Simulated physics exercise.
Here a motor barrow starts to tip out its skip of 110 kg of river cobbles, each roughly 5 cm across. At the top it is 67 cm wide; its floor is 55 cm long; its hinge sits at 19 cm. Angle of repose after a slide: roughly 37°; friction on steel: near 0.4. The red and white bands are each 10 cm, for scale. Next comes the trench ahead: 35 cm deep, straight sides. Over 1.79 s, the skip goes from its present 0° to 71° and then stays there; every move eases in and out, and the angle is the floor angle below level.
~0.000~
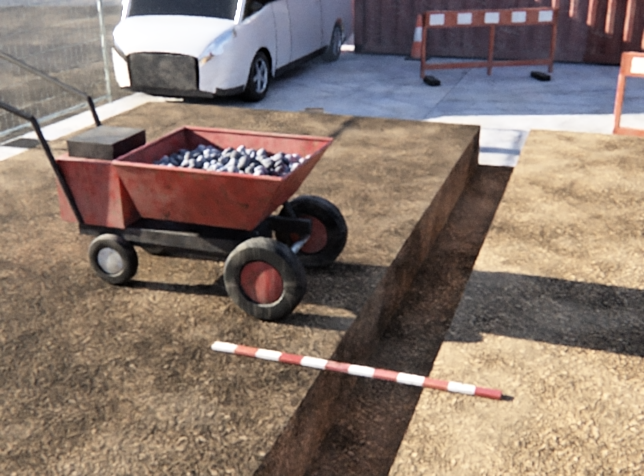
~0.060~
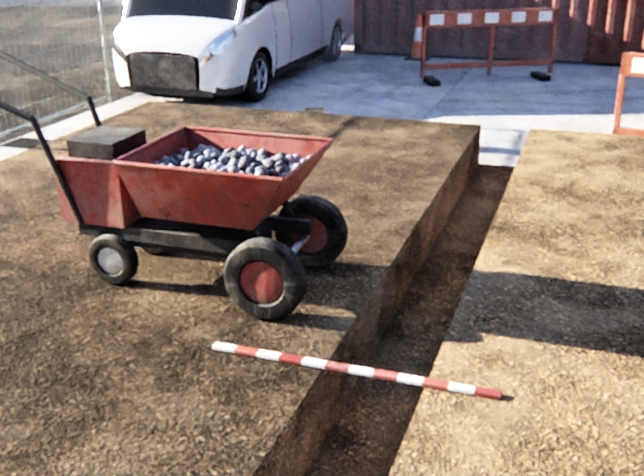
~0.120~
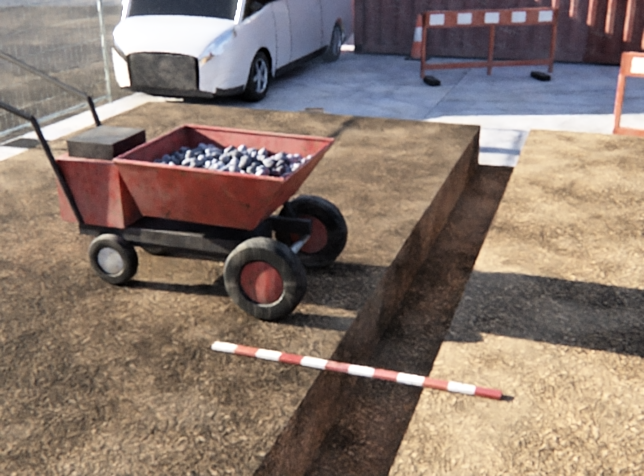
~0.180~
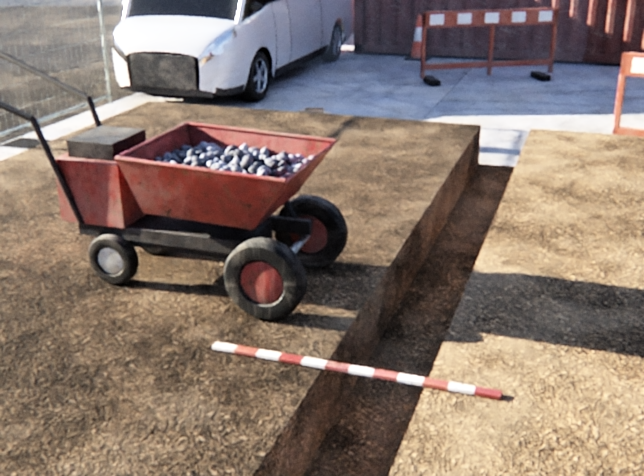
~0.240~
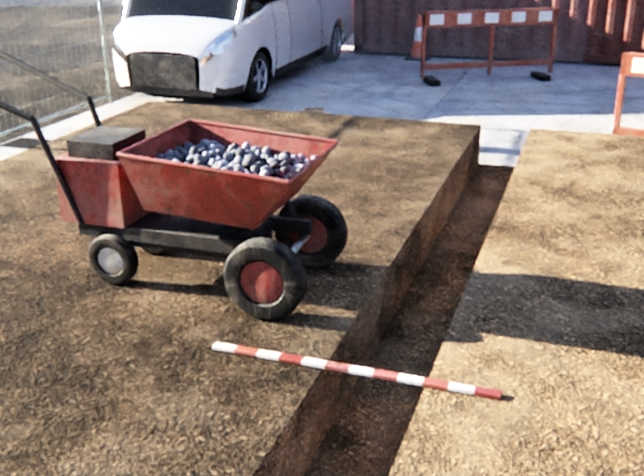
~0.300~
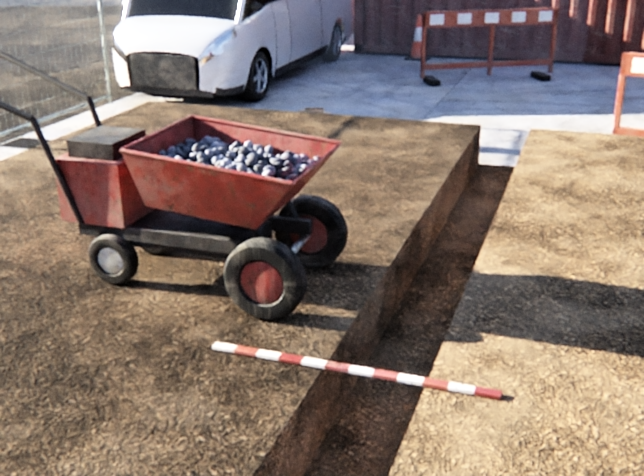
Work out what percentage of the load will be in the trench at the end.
It comes to roughly 94 percent of the load.
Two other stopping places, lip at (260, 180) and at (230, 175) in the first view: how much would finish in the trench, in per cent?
Around 100 and then 95 percent.
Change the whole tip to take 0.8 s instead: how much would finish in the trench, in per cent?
Estimate: About 75 %.
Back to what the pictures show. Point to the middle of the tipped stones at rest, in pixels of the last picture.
Somewhere near pixel (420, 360).
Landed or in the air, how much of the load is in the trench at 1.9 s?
Roughly 40% by that time.
After 1.3 s the floor is at 60°; 100 % in the skip; the foremost stones are at (381, 222).
After 1.9 s the floor is at 71°; 56 % in the skip, 40 % in the trench, 3 % past the trench; the foremost stones are at (487, 313).
After 2.2 s the floor is at 71°; 28 % in the skip, 66 % in the trench, 6 % past the trench; the foremost stones are at (549, 329).
After 4.2 s the floor is at 71°; 0 % in the skip, 94 % in the trench, 6 % past the trench; the foremost stones are at (572, 324).
